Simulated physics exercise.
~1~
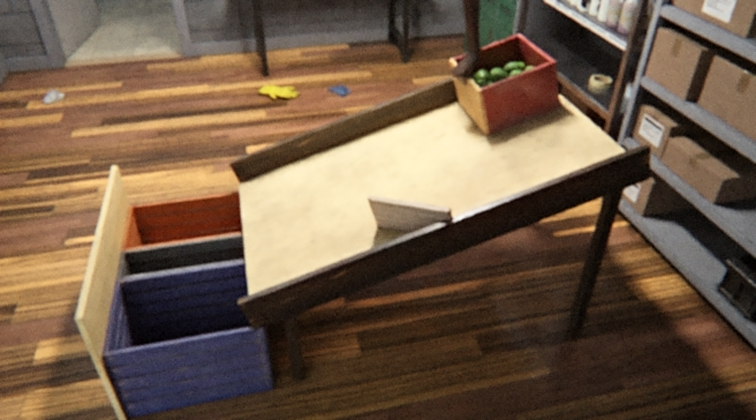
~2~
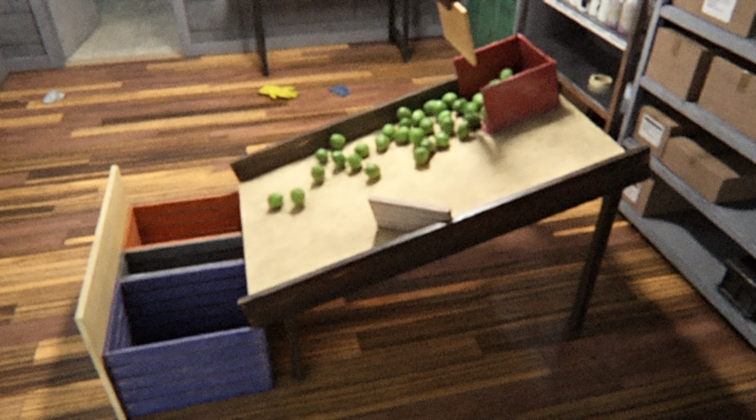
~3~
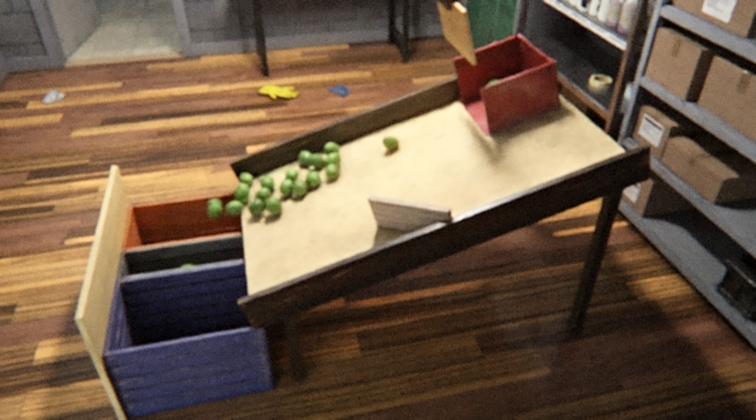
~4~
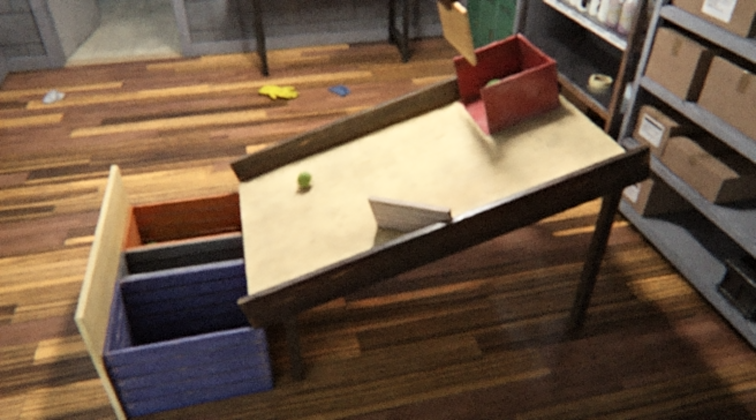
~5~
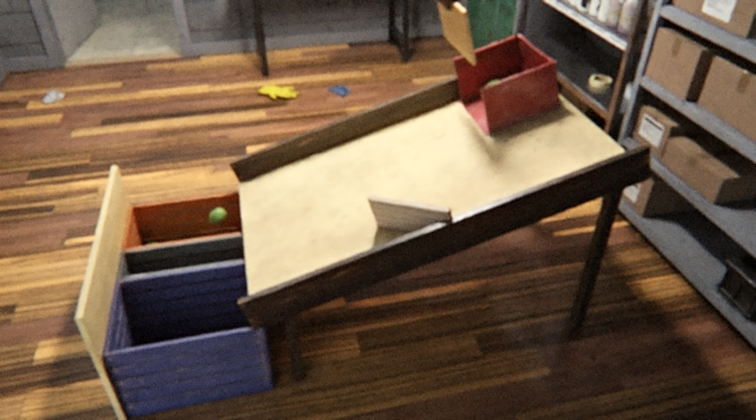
Green limes spilled out of a red box once its wooden gate lifted, rolled left down a sloping table past an angled board, and dropped mostly into the orange bin at the back, with a last straggler following the rest into it.
